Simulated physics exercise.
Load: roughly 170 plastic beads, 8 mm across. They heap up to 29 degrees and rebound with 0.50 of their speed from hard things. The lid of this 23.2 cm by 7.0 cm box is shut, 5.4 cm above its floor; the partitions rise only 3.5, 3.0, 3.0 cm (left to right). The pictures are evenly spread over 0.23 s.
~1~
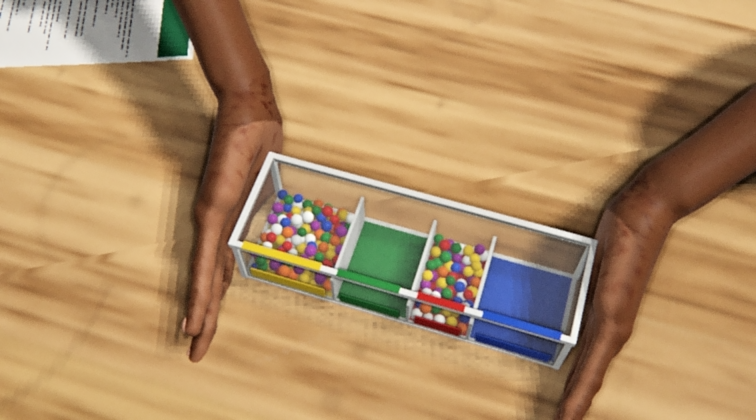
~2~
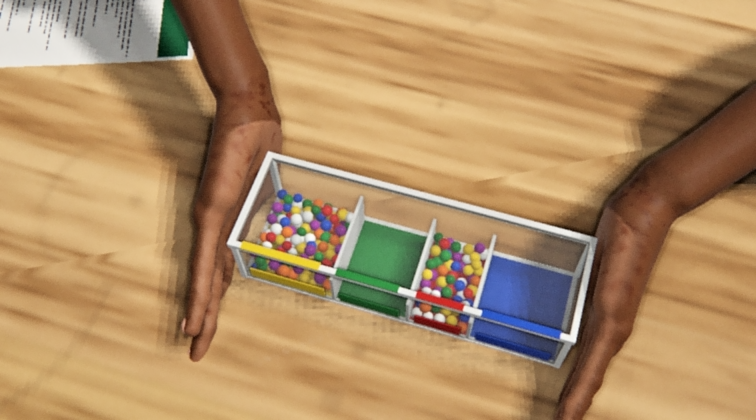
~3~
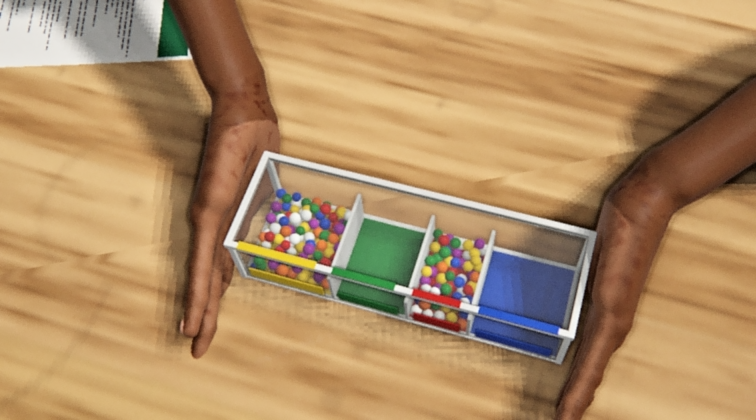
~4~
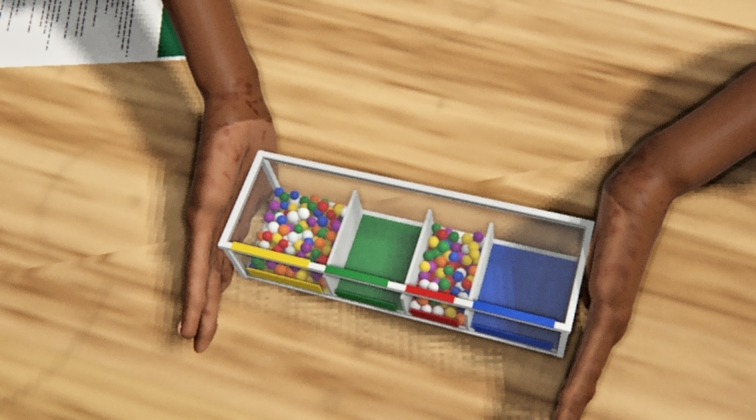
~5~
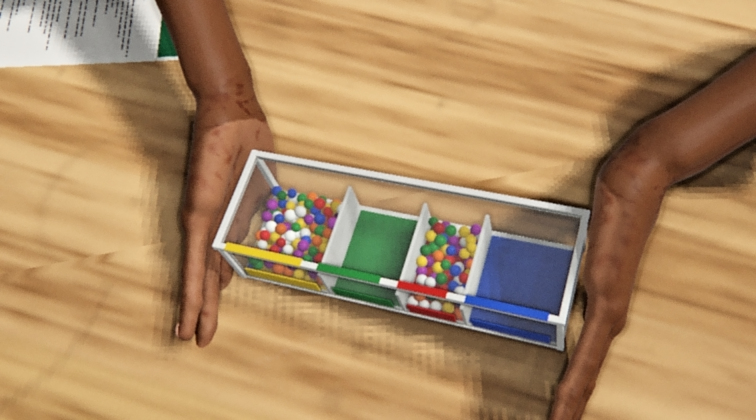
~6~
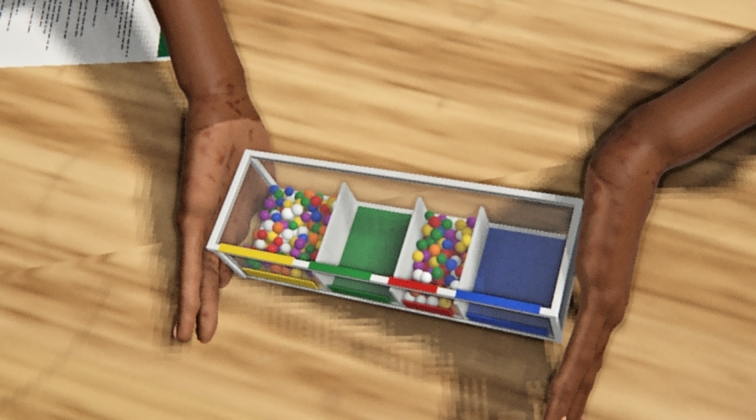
To begin with, two hands flank a clear, lidded box on a wooden table, with colourful beads in its yellow and red sections and none in the green or blue. The box then tilts gradually, its left front corner lowest, while the hands stay beside it and the beads remain in their sections.
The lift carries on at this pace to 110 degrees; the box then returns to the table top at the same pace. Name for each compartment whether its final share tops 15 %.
Red: No, blue: No, green: No, yellow: Yes.
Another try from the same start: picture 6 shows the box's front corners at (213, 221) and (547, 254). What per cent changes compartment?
Then about 35 per cent.
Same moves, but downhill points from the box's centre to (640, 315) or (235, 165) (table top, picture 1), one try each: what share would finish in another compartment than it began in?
About 100 and 35 per cent.
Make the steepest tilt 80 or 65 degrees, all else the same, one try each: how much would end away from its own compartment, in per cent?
About 5 and 0 per cent.
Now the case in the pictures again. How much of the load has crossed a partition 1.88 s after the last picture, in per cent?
Roughly 35 per cent.
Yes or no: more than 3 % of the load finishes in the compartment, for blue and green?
Blue no, green yes.
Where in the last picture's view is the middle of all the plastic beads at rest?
Near (293, 247).
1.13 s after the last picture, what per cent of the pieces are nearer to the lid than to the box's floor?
Roughly 60 per cent.
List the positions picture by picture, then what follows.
The first picture shows box tilt 0 degrees, front corners at (236, 242) and (570, 338); red 35 %, yellow 65 %.
The second picture shows box tilt 1 degrees, front corners at (235, 242) and (570, 337).
The third picture shows box tilt 3 degrees, front corners at (232, 242) and (568, 332), lowest corner left front.
The fourth picture shows box tilt 7 degrees, front corners at (227, 243) and (565, 325), lowest corner left front.
The fifth picture shows box tilt 11 degrees, front corners at (221, 244) and (559, 318), lowest corner left front.
The sixth picture shows box tilt 15 degrees, front corners at (215, 245) and (551, 311), lowest corner left front; red 35 %, yellow 65 %.
Then, 1.13 s after the last picture, tilt 110 degrees; red 20 %, green 15 %, yellow 70 %.
Then, 1.88 s after the last picture, tilt 50 degrees; green 10 %, yellow 90 %.
Then, 2.66 s after the last picture, tilt 0 degrees; green 10 %, yellow 90 %.
In the end, red 0 %, blue 0 %, green 10 %, yellow 90 %.
